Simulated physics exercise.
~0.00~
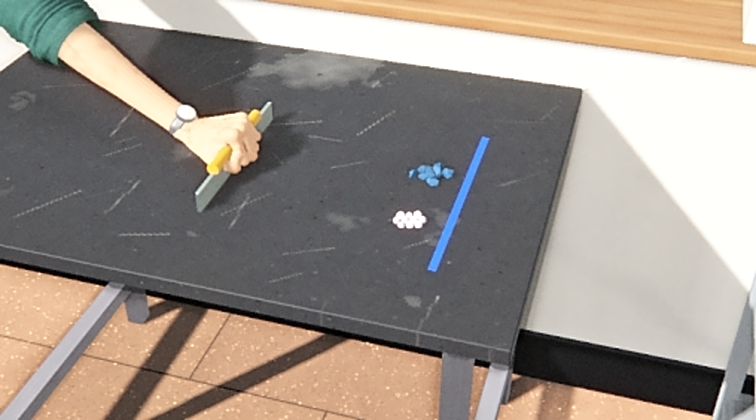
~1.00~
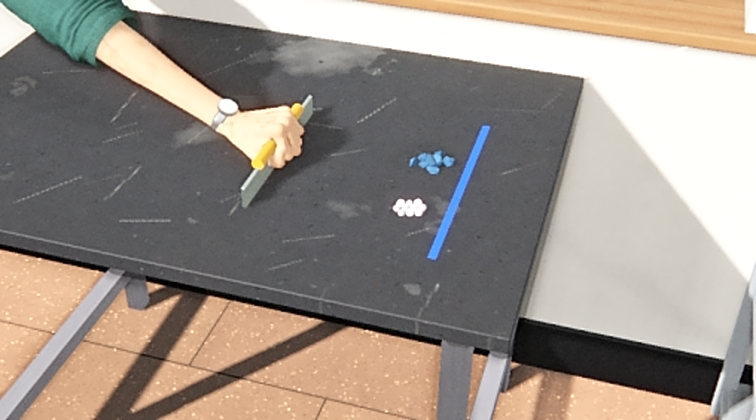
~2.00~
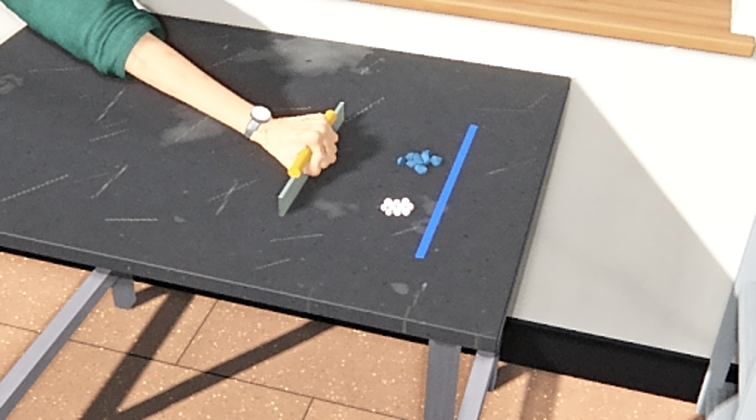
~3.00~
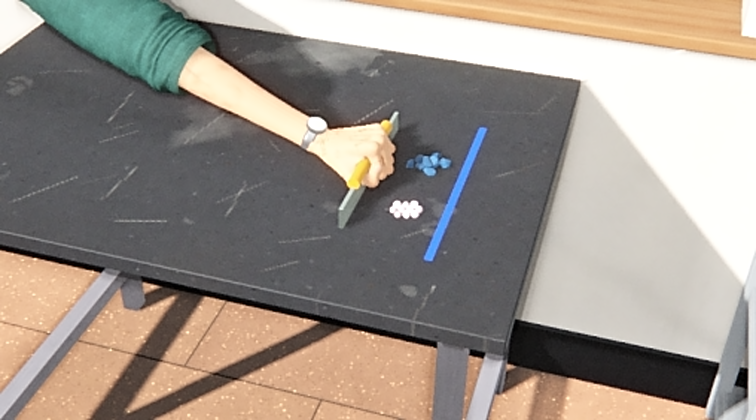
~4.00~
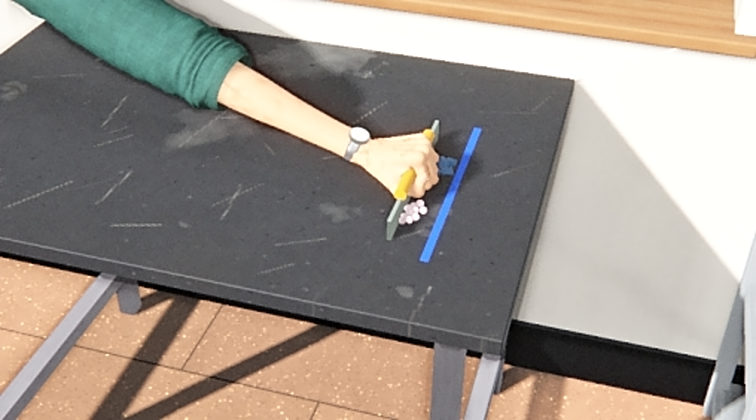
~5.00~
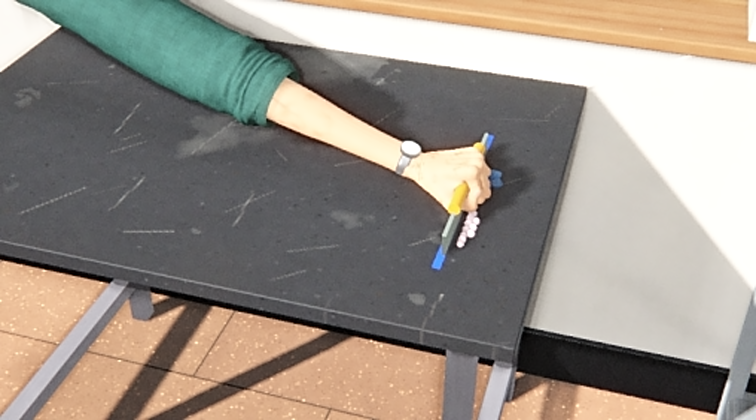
A hand in a green sleeve, wearing a watch, slides a yellow-handled scraper rightwards across a scratched black table, seen from above at a slight sway. Near the table's right end lie a small cluster of white pieces in front and a blue one behind, just left of a strip of blue tape. The blade crosses the bare surface while both clusters stay still. It then reaches them and pushes them right, over the tape. Finally the scraper rests along the tape, with the white and blue pieces just beyond it, still on the tabletop.
